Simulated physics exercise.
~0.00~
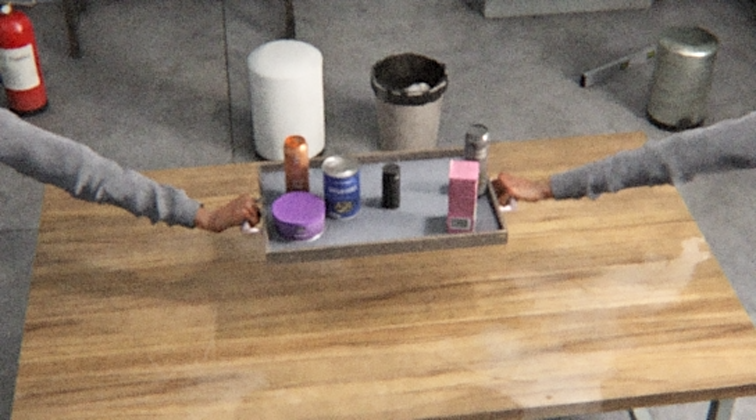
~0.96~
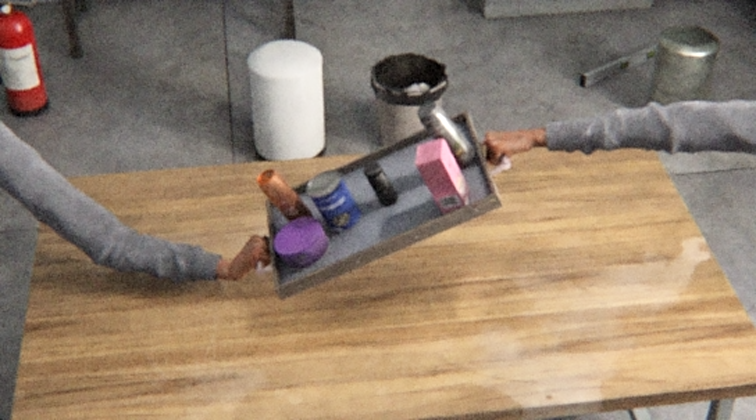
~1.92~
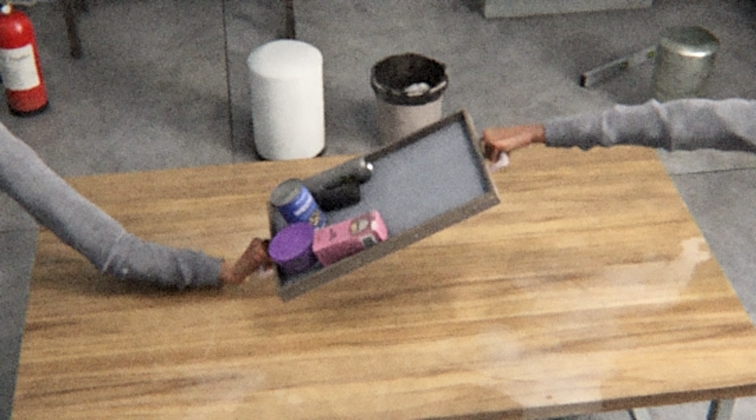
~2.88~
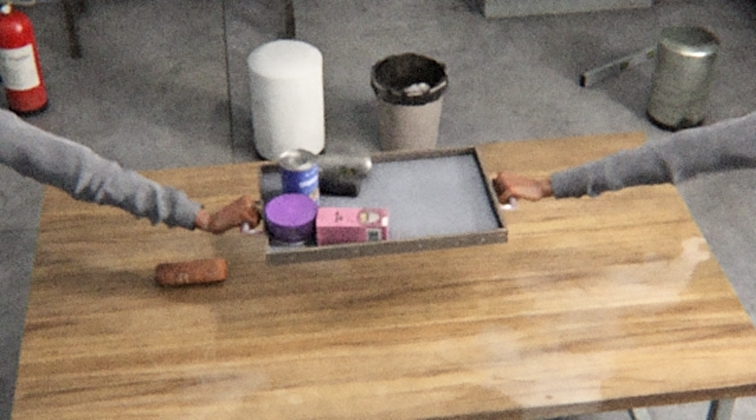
Tray held in two hands tilting down to the left, its items sliding and toppling, one orange can landing on the table, then levelling.
